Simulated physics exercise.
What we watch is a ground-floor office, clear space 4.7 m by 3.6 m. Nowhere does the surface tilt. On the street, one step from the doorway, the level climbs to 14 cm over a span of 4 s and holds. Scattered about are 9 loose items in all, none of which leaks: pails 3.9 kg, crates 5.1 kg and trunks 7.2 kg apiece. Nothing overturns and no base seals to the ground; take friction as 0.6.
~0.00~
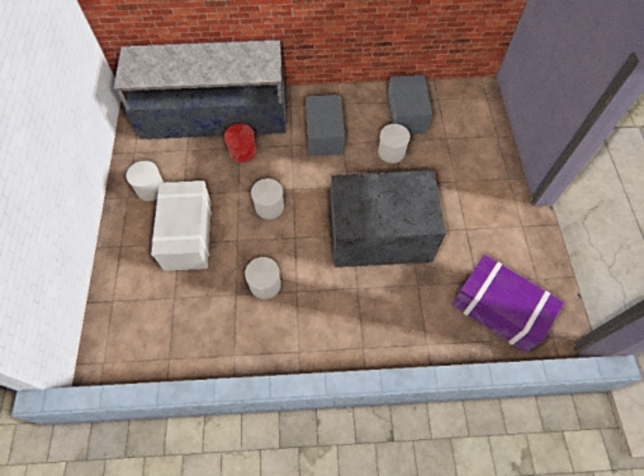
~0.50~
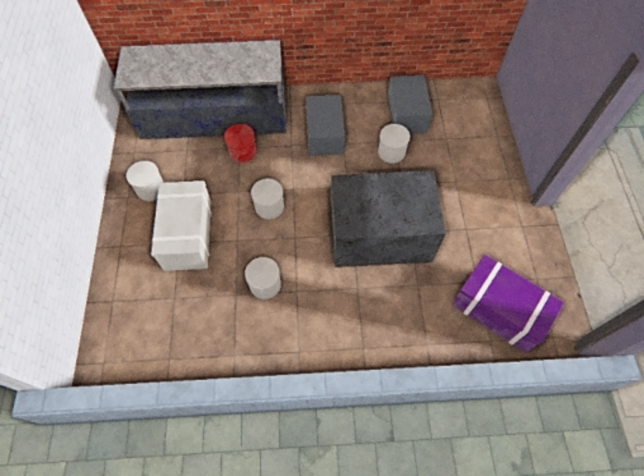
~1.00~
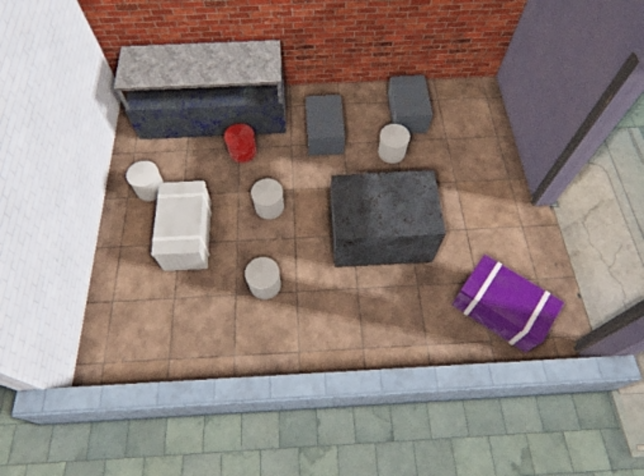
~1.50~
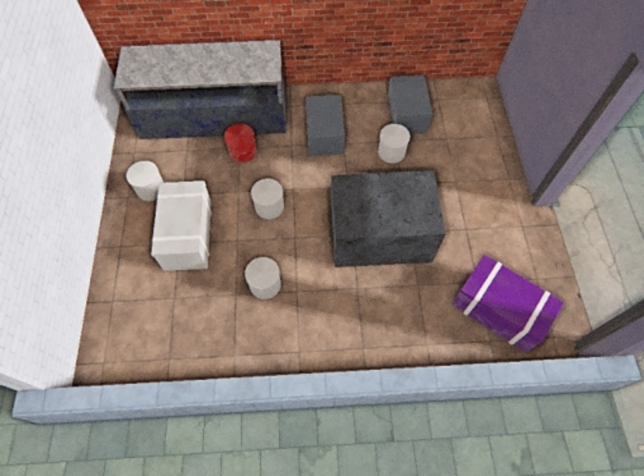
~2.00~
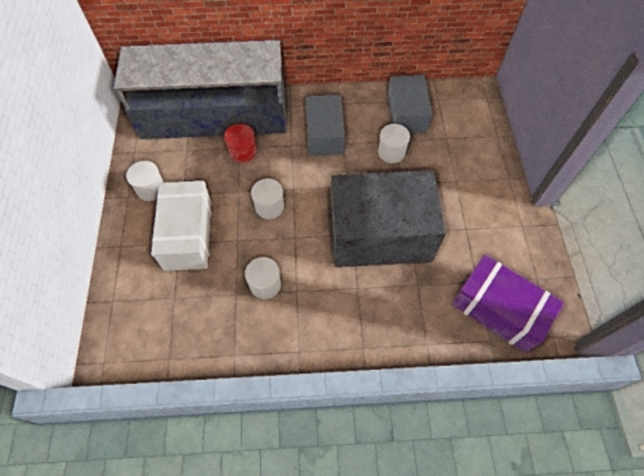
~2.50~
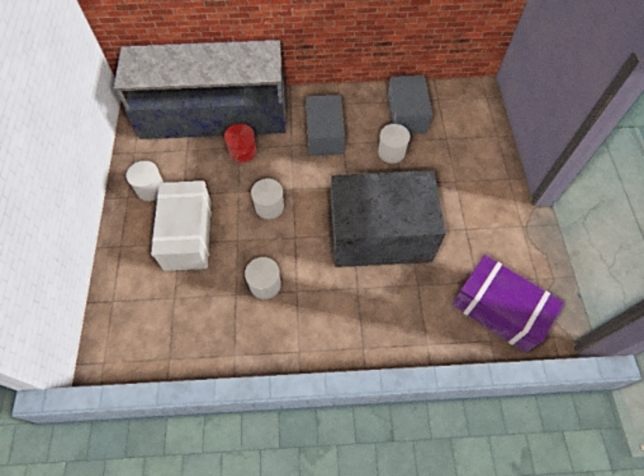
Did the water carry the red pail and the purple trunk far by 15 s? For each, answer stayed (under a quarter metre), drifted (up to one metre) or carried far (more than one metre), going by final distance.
By then the red pail was carried far, the purple trunk was carried far.
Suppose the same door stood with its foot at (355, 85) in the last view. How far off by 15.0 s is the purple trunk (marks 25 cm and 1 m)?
Then the purple trunk would have gone a long way.
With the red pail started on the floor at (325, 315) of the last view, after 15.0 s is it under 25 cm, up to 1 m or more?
Looks like it is swept a long way.
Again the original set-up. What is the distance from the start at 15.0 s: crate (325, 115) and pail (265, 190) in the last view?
120 cm, 40 cm.
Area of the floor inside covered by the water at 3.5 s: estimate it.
Roughly 1.0 m2.
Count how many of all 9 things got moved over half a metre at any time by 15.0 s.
I make that 8.
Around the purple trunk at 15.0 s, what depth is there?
Depth: About 8 cm.
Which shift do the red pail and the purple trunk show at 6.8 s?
About 0 and 200 cm by then.
After 3.5 s the red pail is near (239, 135), 0.0 m from its start, aground; the purple trunk is near (511, 298), 0.0 m from its start, aground; 0 afloat.
After 6.8 s the red pail is near (239, 135), 0.0 m from its start, aground; the purple trunk is near (308, 327), 1.9 m from its start, afloat; 1 afloat.
After 11.0 s the red pail is near (249, 134), 0.1 m from its start, afloat; the purple trunk is near (135, 179), 3.8 m from its start, afloat; 7 afloat.
After 15.0 s the red pail is near (387, 145), 1.6 m from its start, afloat; the purple trunk is near (240, 143), 3.1 m from its start, afloat; 9 afloat.
